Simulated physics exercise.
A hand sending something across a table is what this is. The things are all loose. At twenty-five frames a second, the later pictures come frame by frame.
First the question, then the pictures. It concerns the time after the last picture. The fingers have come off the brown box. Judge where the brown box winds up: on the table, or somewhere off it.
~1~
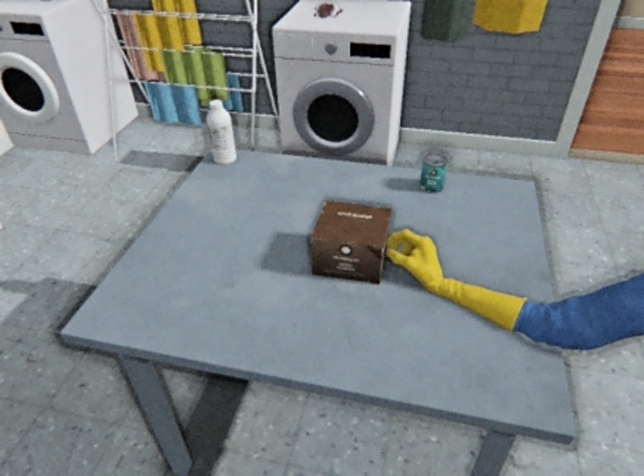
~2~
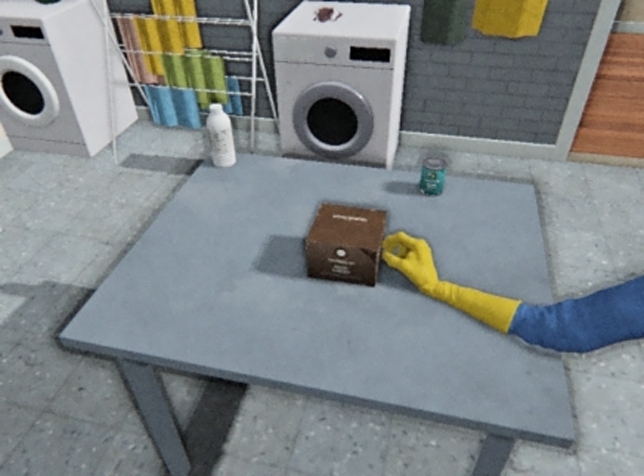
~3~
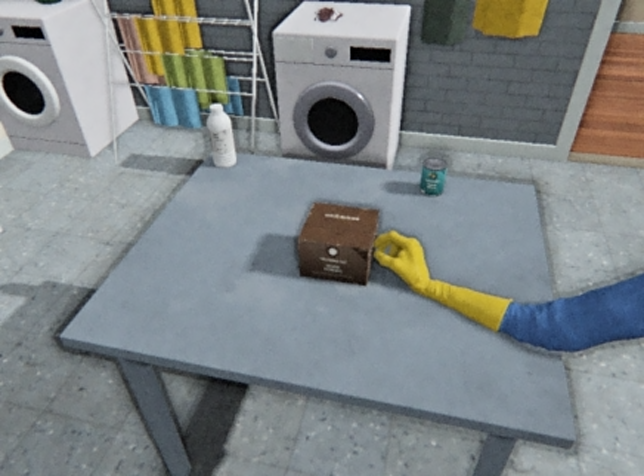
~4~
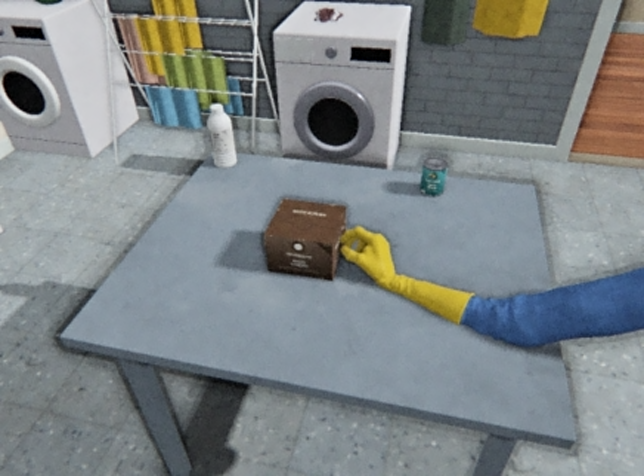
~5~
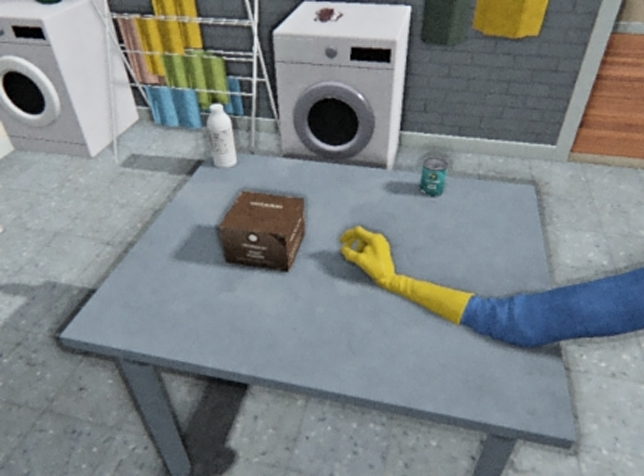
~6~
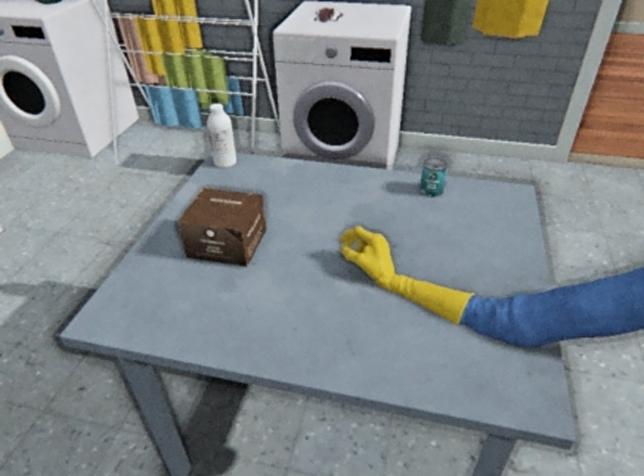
The brown box winds up off the table.
Then, 0.20 s after the last picture, brown box now off the table.
Then, 0.40 s after the last picture, things are still on the move.
Then, 0.60 s after the last picture, as before.
By the end, off the table, brown box.
